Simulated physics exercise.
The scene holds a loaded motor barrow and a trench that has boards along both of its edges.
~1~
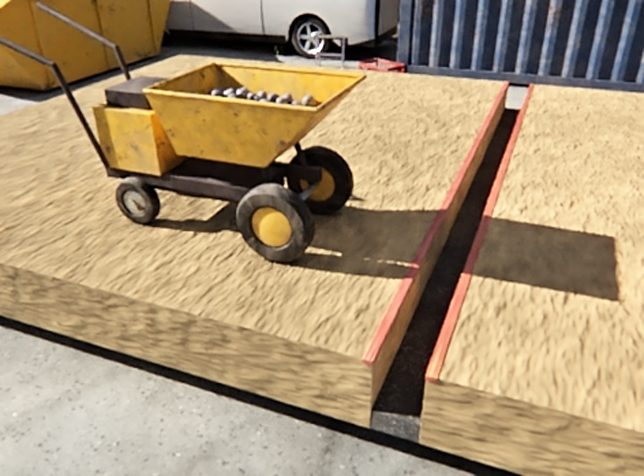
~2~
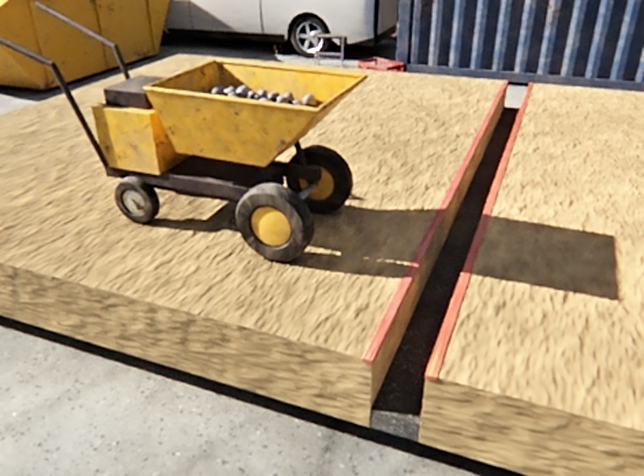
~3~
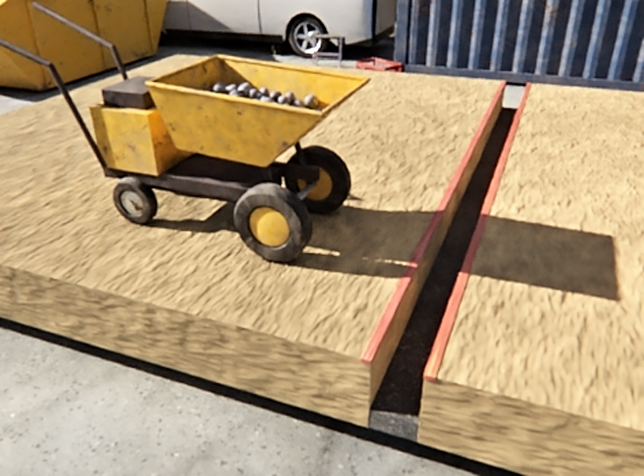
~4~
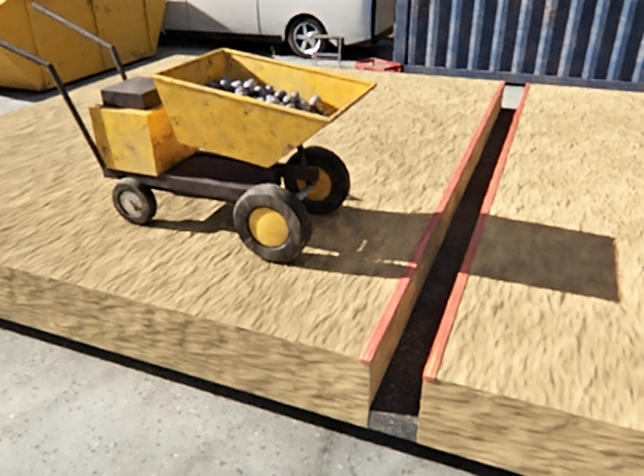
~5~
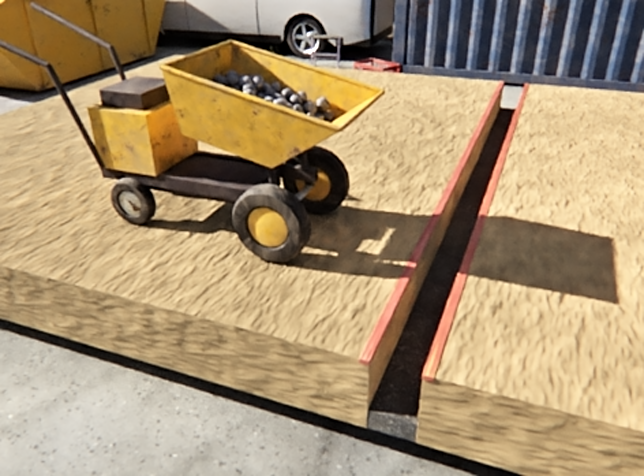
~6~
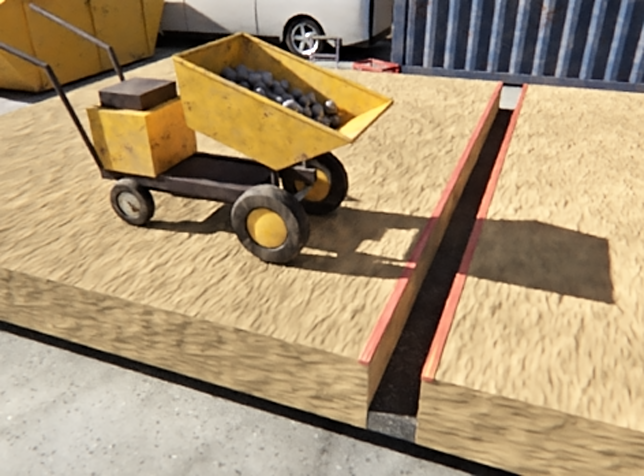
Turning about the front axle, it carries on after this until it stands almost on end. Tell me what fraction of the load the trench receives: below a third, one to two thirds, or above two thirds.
I expect the trench to receive above two thirds of the load.
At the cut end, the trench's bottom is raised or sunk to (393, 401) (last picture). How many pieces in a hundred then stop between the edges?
I'd guess about 70 %.
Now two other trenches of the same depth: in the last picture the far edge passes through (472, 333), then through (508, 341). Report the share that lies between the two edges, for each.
I'd expect close to 100 in a hundred and then close to 100 in a hundred.
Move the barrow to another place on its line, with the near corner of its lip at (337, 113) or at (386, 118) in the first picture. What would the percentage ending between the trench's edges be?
Around 60 % the first time and around 0 % the second.
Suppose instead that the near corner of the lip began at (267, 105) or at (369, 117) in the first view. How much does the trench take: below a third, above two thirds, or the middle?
Well, for the first stop the answer is the middle third, and for the second it is less than a third.
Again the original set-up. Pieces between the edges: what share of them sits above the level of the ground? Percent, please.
I'd say around 5 percent.
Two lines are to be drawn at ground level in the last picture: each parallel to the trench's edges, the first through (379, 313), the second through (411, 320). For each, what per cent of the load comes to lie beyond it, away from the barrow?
Some 100 and some 70 per cent, respectively.
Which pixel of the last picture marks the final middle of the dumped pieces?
Close to (441, 285) in the last view.
Just after the last frame, skip tipped steeply; every one in the skip.
A moment on, skip tipped right over; roughly two thirds in the skip; just a few short of the trench; roughly a quarter in or heaped over the trench; just a few beyond it.
Further on, skip tipped right over; just a few in the skip; just a few short of the trench; the larger part in or heaped over the trench; about a tenth beyond it.
When it is over, skip tipped right over; just a few short of the trench; the larger part in or heaped over the trench; about a tenth beyond it.
